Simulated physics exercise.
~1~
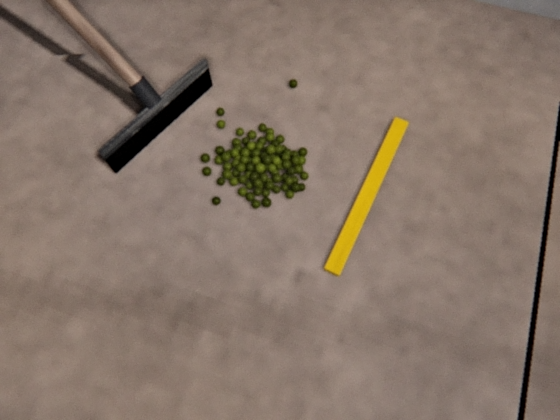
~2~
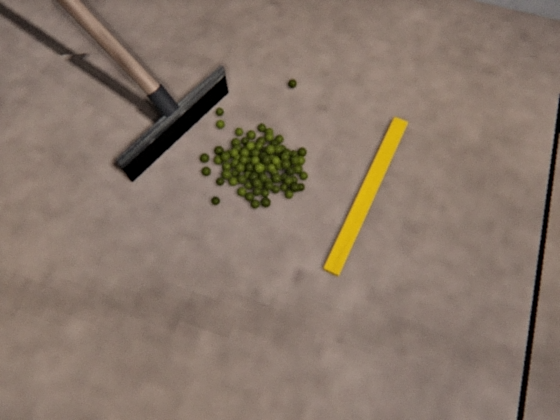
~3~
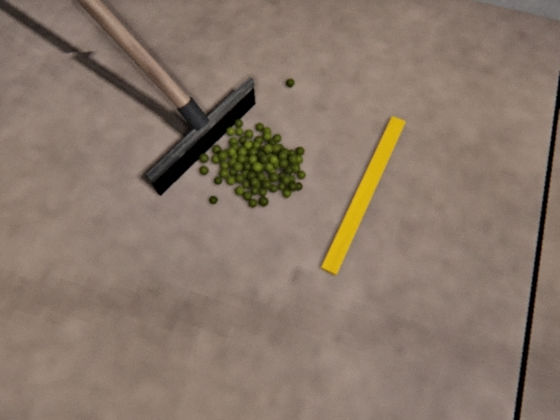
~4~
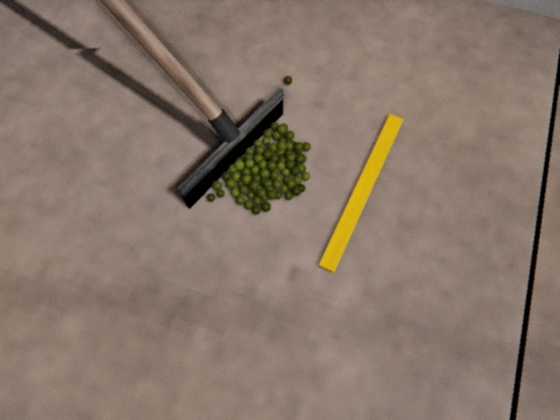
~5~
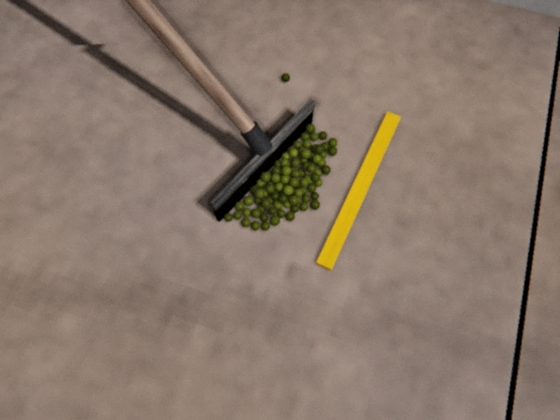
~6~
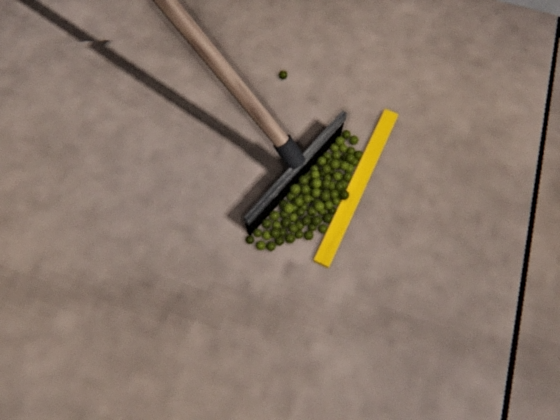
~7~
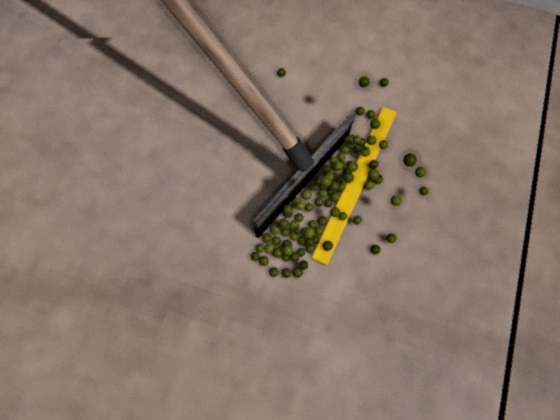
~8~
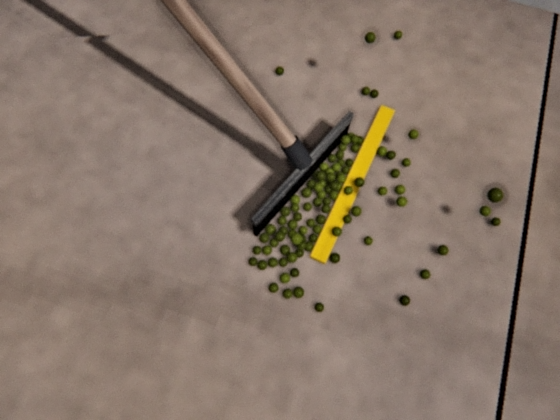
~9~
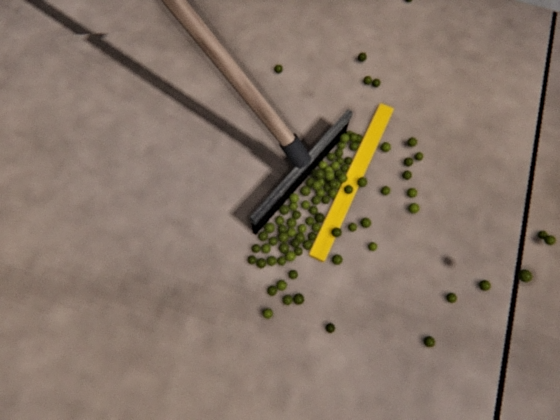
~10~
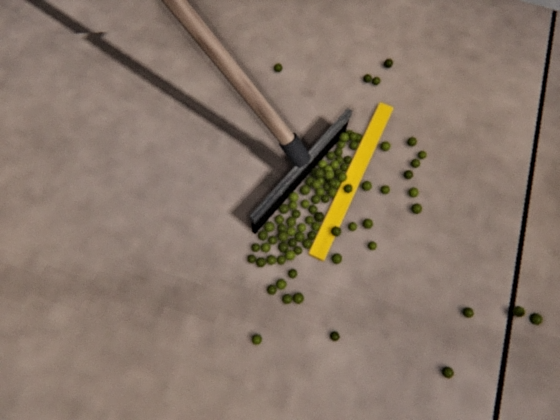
We see a squeegee with a wooden handle push a pile of small green olives rightward and down against a yellow strip on a grey-brown floor; the blade stops, some olives scatter past the strip, and many remain bunched between it and the blade.
